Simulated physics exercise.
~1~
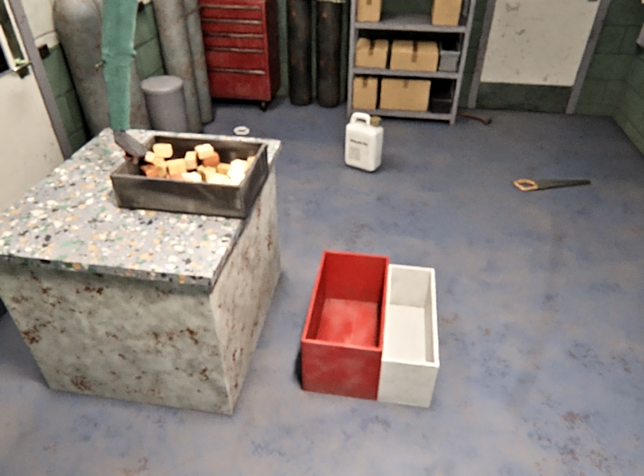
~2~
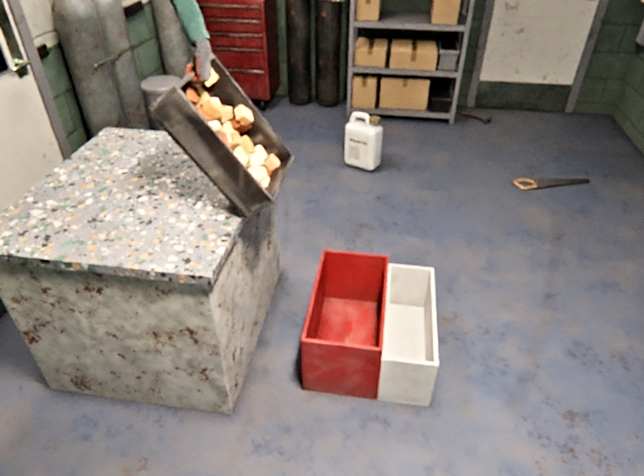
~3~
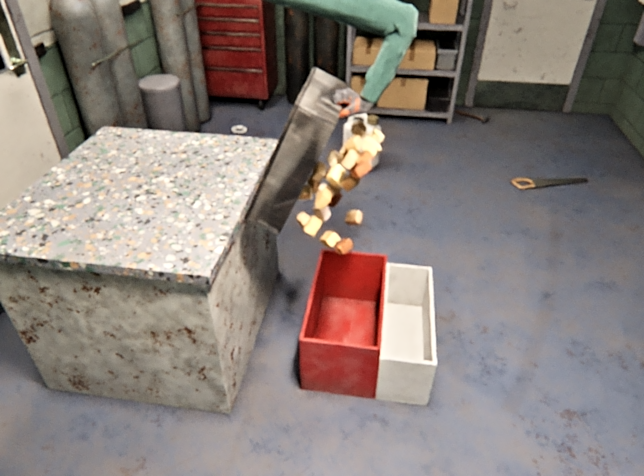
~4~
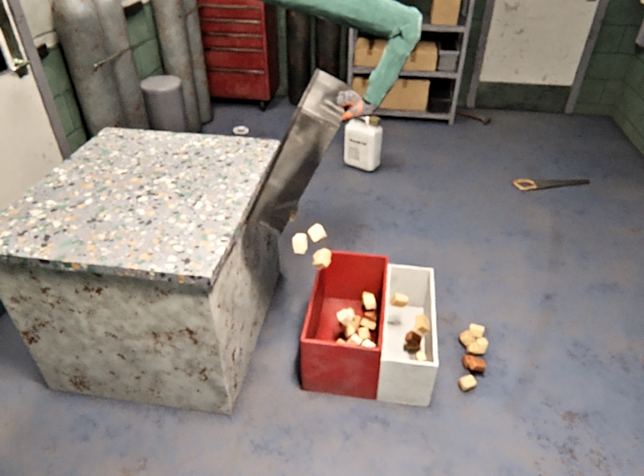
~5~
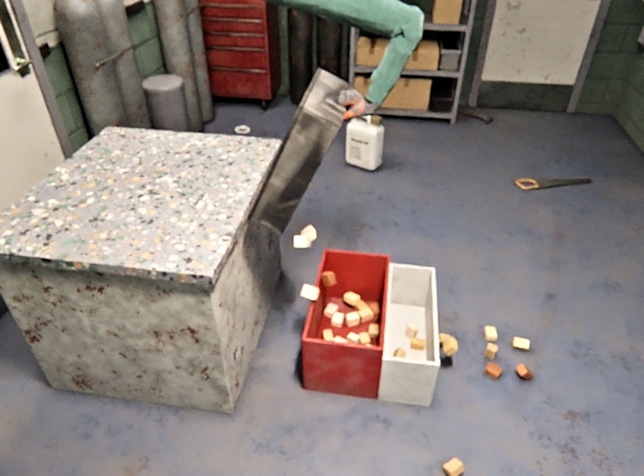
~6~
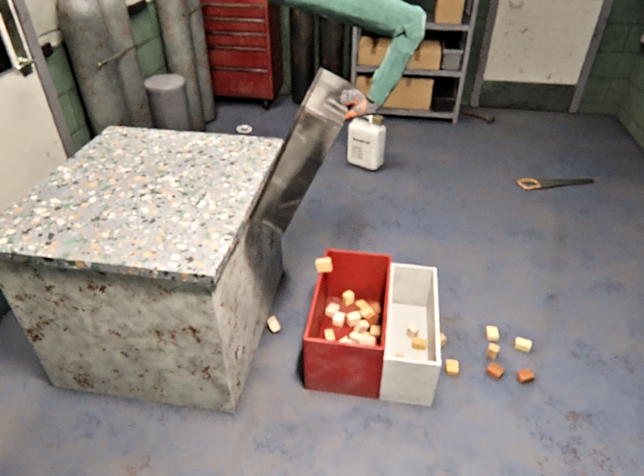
A hand tipped a dark tote up over the edge of a speckled bench, spilling loose wooden blocks downward; most landed in the red tub, some dropped into the white tote beside it, and several others ended up scattered on the floor.
